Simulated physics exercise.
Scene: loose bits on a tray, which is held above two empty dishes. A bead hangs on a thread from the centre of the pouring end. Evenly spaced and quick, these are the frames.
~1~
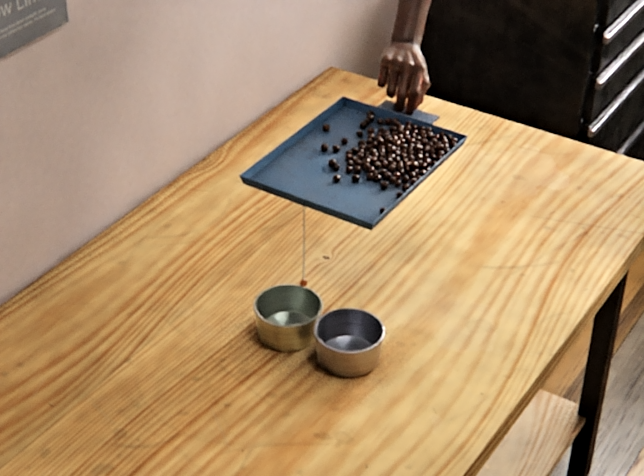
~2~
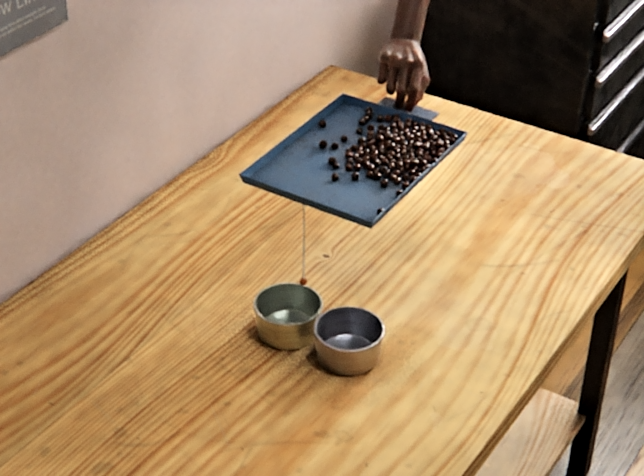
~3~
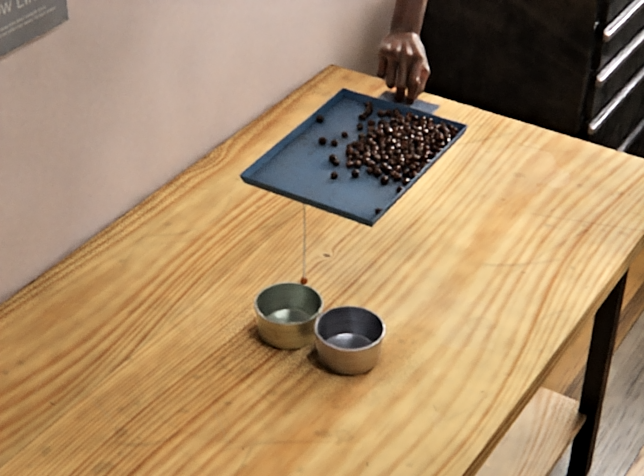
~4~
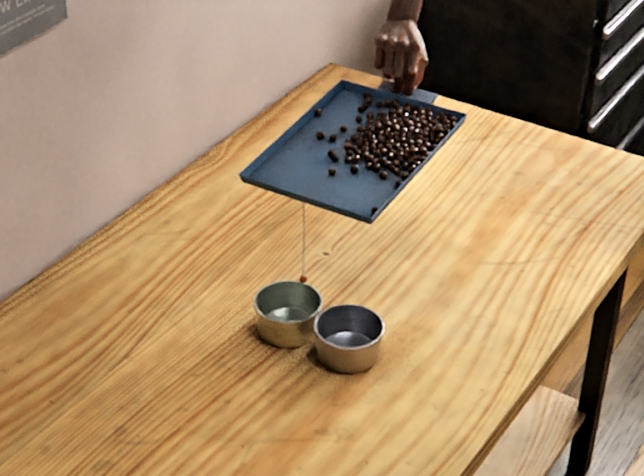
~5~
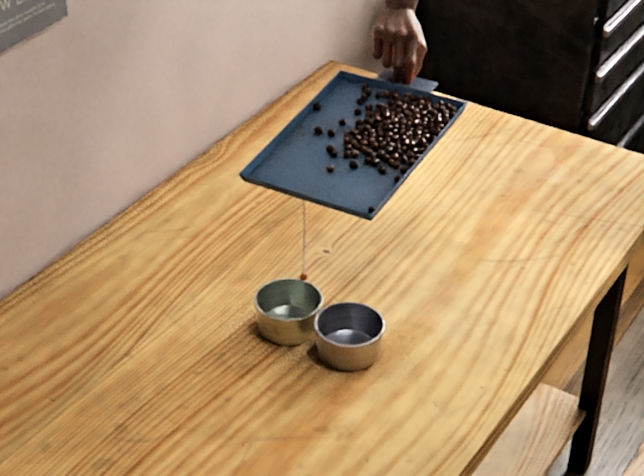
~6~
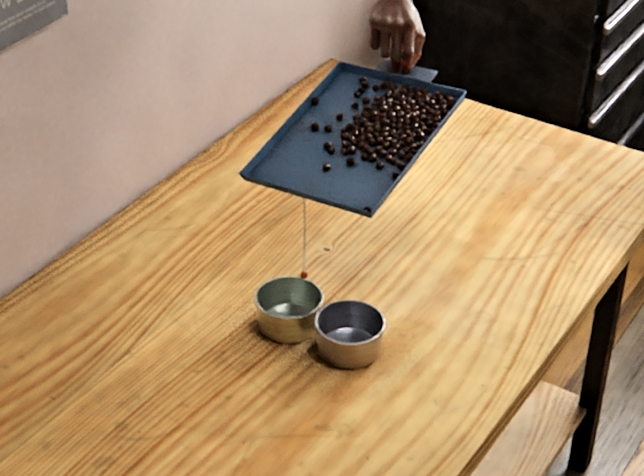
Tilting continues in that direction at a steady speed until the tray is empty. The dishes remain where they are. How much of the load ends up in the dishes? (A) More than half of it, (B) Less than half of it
The answer is B.
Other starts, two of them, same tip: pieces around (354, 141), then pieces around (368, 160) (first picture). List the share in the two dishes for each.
Around 20 in a hundred the first time, around 20 in a hundred the second.
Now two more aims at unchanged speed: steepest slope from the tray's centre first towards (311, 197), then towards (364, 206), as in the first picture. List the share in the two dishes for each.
Shares: About 60 in a hundred, then about 70 in a hundred.
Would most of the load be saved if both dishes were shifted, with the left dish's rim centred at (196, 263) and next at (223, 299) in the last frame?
Placing 1: A majority of it. Placing 2: A minority of it.
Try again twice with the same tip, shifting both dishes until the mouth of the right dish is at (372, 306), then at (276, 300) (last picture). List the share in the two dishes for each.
0% for the first placement, 80% for the second.
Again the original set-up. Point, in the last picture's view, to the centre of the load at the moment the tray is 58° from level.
Load centre: Approx. (264, 190).
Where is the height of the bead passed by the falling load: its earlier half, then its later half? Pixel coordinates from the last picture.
Starting near (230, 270), moving on to near (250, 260).
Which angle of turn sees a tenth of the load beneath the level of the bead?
A tilt of roughly 45°.
Soon after the last picture, tray tipped steeply; about half on the tray; a stray few in the right dish; a stray few in the left dish; about a third outside both; a small part in the air.
A little later, tray tipped right over; a stray few in the right dish; a small part in the left dish; most outside both; a small part in the air.
Later still, tray tipped past a quarter turn; a stray few in the right dish; a small part in the left dish; most outside both.
By the end, tray tipped past a quarter turn; a stray few in the right dish; a small part in the left dish; most outside both.
